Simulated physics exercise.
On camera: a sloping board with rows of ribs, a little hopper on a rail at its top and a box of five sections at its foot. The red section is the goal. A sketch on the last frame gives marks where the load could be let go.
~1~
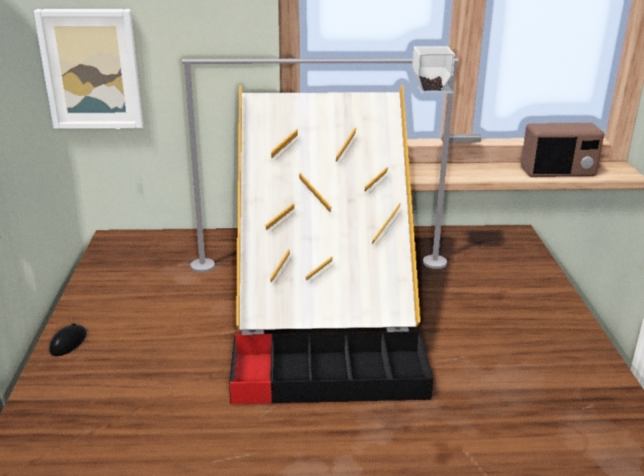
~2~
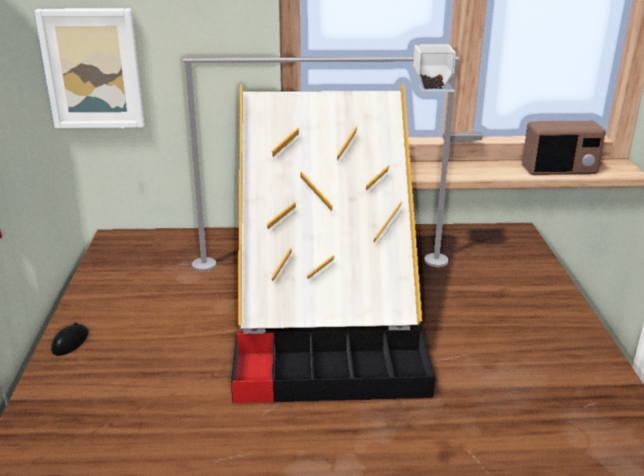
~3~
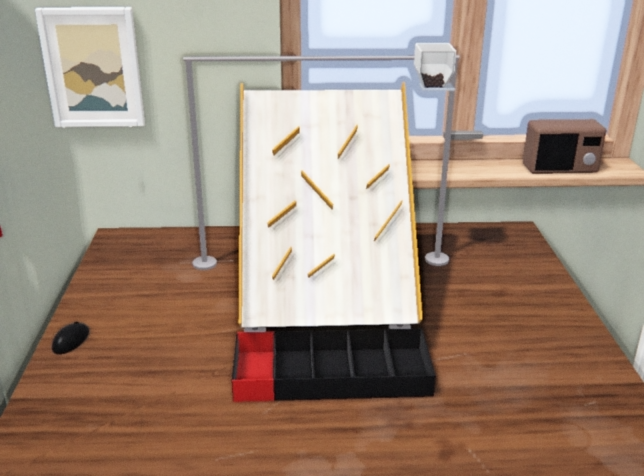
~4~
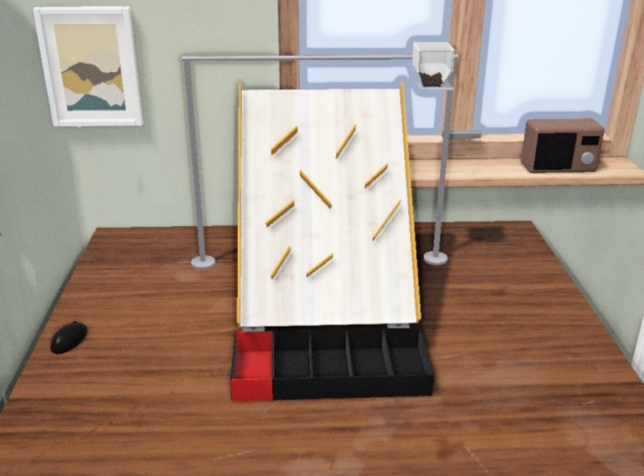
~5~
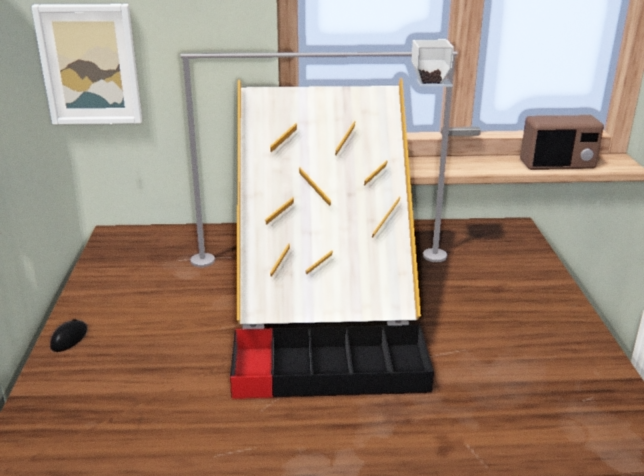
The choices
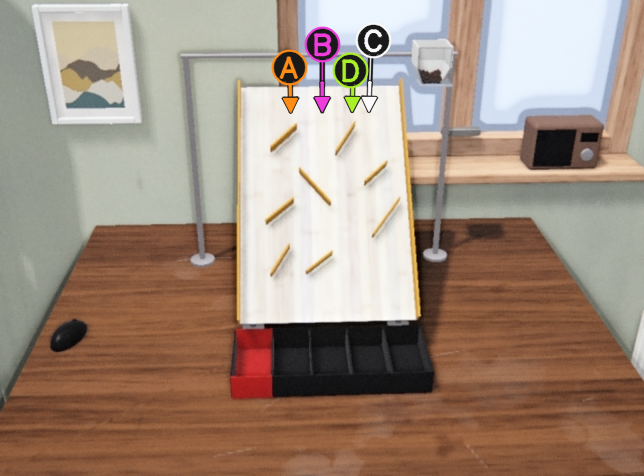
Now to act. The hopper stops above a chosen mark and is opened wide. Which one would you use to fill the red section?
Choose A.
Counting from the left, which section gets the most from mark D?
The fourth.
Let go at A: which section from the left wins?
The first.
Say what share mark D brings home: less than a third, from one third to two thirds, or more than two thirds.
Less than a third.
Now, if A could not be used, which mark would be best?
C it is.
On the marked copy, mark A meets the board at (290, 107); mark B meets the board at (322, 106); mark C meets the board at (369, 106); mark D meets the board at (352, 106).
If A is chosen, about two thirds in the red section, about a quarter in other sections, a small part outside the box.
If B is chosen, a small part in the red section, most in other sections, a small part outside the box.
If C is chosen, about a quarter in the red section, about two thirds in other sections, a small part outside the box.
If D is chosen, none in the red section, nearly all in other sections, a small part outside the box.
